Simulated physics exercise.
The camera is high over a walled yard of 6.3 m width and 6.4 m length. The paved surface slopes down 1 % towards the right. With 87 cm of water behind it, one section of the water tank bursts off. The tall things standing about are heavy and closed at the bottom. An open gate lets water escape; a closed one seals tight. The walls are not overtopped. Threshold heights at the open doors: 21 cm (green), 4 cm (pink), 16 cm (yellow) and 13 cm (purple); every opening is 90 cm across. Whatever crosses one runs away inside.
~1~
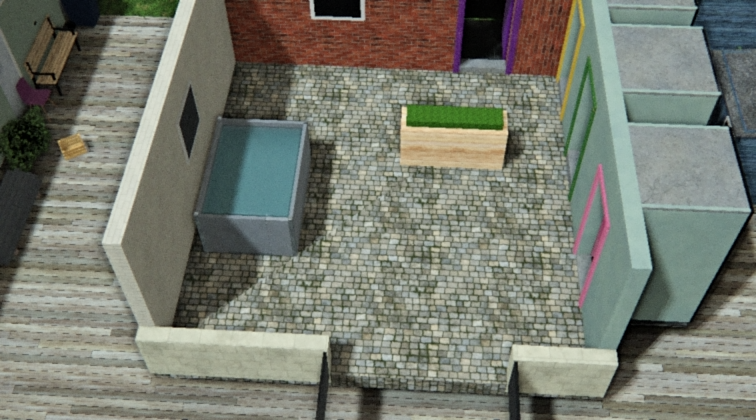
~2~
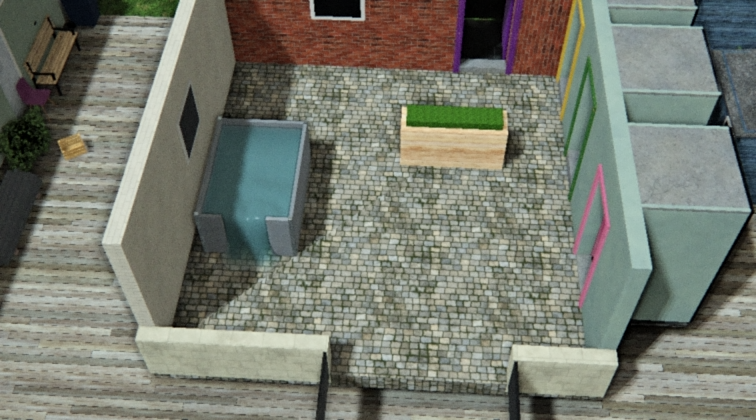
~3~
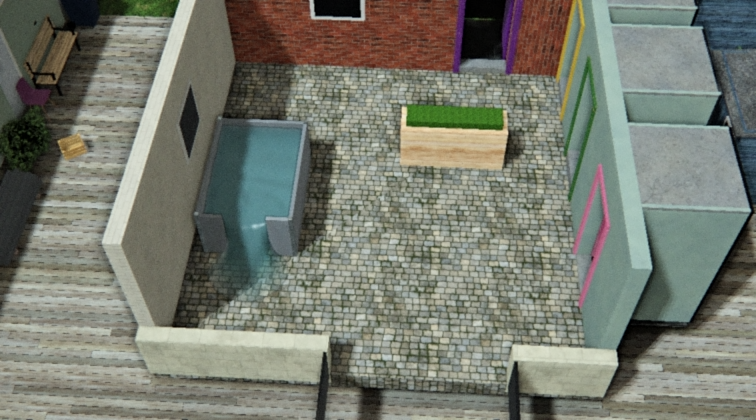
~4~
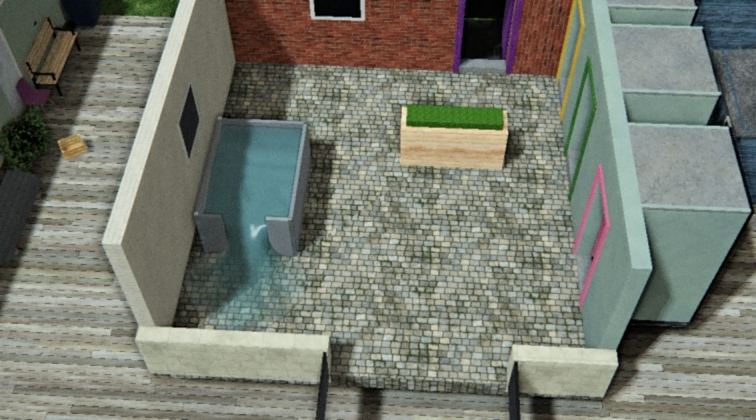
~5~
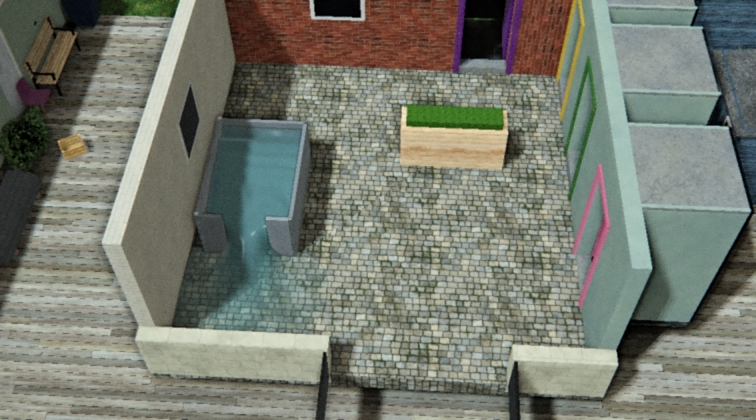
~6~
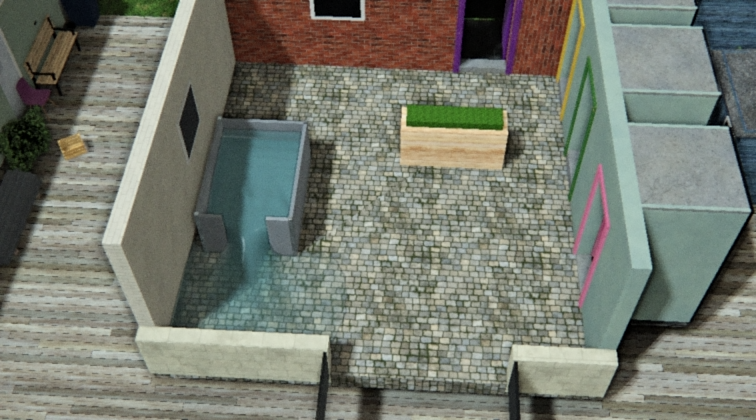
The clip shows a walled paved yard from above, with a grey water tank at left and a wooden planter; the tank's near side opens, and water pours through the gap, spreading across the paving towards the low front wall.
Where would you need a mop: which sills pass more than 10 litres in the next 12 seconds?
Within that time: At the green door it does not reach the limit; at the pink door it exceeds the limit; at the yellow door it keeps below the limit; at the purple door it does not reach the limit.
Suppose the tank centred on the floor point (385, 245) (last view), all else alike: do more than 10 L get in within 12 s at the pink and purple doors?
Then: Pink under, purple not over.
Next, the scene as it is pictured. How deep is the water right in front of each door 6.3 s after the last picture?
Depths in cm: Green 7, pink 11, yellow 6, purple 5.
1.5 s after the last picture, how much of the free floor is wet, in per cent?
Some 25 per cent of it.
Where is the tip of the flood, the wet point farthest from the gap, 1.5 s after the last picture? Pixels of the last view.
Near (540, 371).
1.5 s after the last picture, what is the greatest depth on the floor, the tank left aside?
Roughly 37 cm.
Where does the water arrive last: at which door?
It is the purple one.
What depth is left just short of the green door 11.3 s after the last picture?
Roughly 5.5 cm deep.
Then, 0.7 s after the last picture water covers 15 % of the floor and is deepest (50 cm) near (179, 351); green door not reached, pink door not reached, yellow door not reached, purple door not reached.
Then, 1.5 s after the last picture water covers 25 % of the floor and is deepest (37 cm) near (238, 354); green door not reached, pink door not reached, yellow door not reached, purple door not reached.
Then, 2.8 s after the last picture water covers 45 % of the floor and is deepest (30 cm) near (250, 355); green door not reached, pink door 14 cm at the sill, 7 L in, yellow door not reached, purple door not reached.
Then, 6.3 s after the last picture water covers 70 % of the floor and is deepest (16 cm) near (262, 355); green door 7 cm at the sill, 0 L in, pink door 11 cm at the sill, 129 L in, yellow door 6 cm at the sill, 0 L in, purple door 5 cm at the sill, 0 L in.
Then, 11.3 s after the last picture water covers 85 % of the floor and is deepest (11 cm) near (550, 85); green door 6 cm at the sill, 0 L in, pink door 8 cm at the sill, 216 L in, yellow door 10 cm at the sill, 0 L in, purple door 6 cm at the sill, 0 L in.
